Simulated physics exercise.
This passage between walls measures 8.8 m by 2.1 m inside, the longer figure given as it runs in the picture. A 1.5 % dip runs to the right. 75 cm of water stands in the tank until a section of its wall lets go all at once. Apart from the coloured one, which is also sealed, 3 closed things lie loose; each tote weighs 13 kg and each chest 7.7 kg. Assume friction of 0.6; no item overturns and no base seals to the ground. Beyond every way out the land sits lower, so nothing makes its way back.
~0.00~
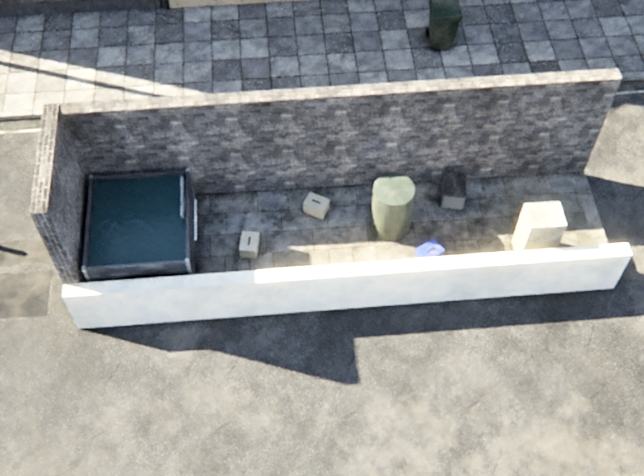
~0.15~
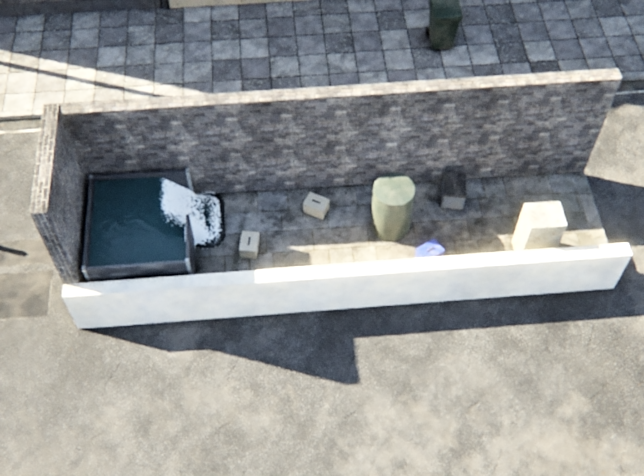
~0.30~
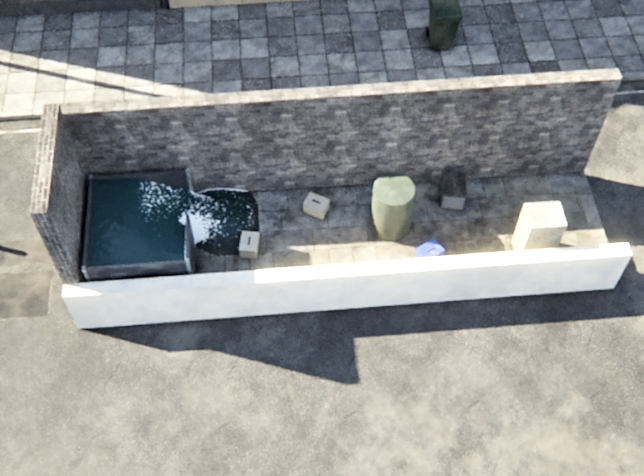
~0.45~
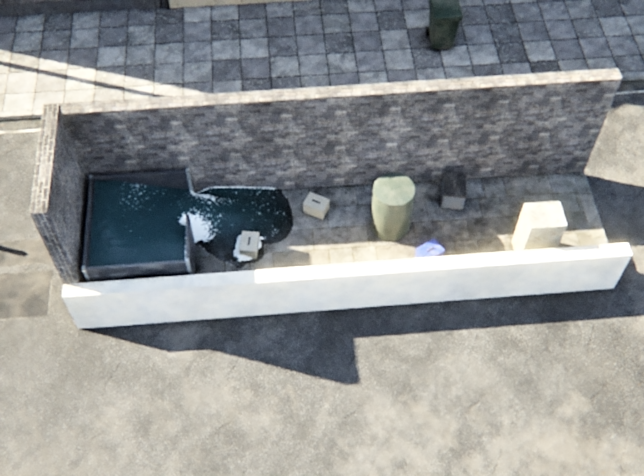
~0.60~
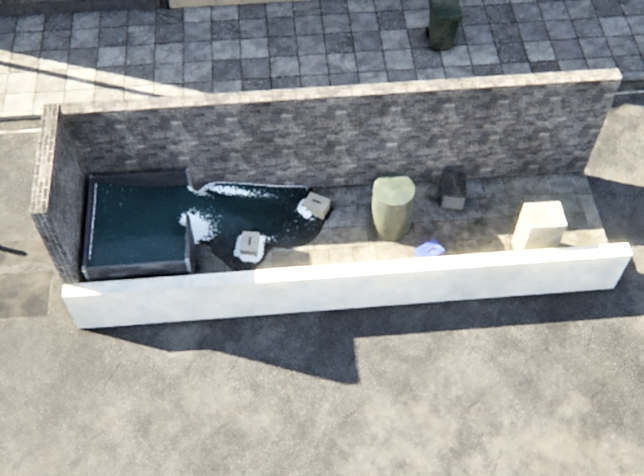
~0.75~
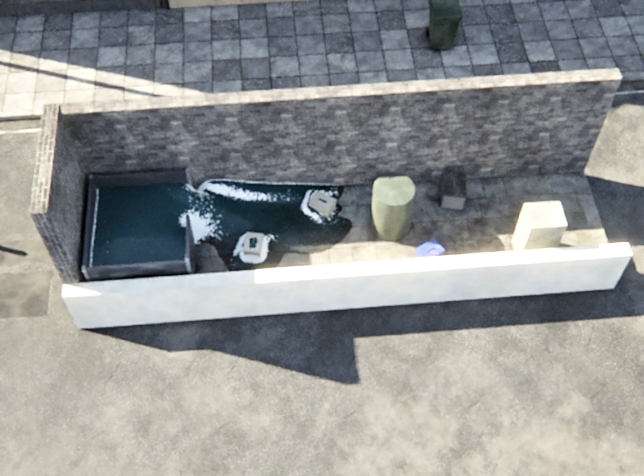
Water pouring from a dark tank in a walled passage, spreading right across the paving and around two small pale boxes.
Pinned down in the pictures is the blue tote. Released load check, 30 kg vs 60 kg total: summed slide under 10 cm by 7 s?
The heavy option alone works.
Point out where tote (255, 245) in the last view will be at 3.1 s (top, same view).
Somewhere near (291, 271) in the last view.
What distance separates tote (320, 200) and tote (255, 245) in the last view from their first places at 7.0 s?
In that order: Gone out, then 60 cm.
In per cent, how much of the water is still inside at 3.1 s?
Still held: Near 94 %.
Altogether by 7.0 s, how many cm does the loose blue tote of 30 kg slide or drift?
Adding it all up, something like 50 cm.
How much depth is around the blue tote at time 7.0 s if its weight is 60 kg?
6 cm, roughly.
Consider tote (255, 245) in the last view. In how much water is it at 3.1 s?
Roughly 7 cm.
After 1.4 s the blue tote would be 0 cm from its start with 30 kg and 0 cm from its start with 60 kg; 1 cm of water round it then.
After 3.1 s the blue tote would be 46 cm from its start with 30 kg and 0 cm from its start with 60 kg; 11 cm of water round it then.
After 4.9 s the blue tote would be 48 cm from its start with 30 kg and 0 cm from its start with 60 kg; 9 cm of water round it then.
After 7.0 s the blue tote would be 48 cm from its start with 30 kg and 0 cm from its start with 60 kg; 6 cm of water round it then.
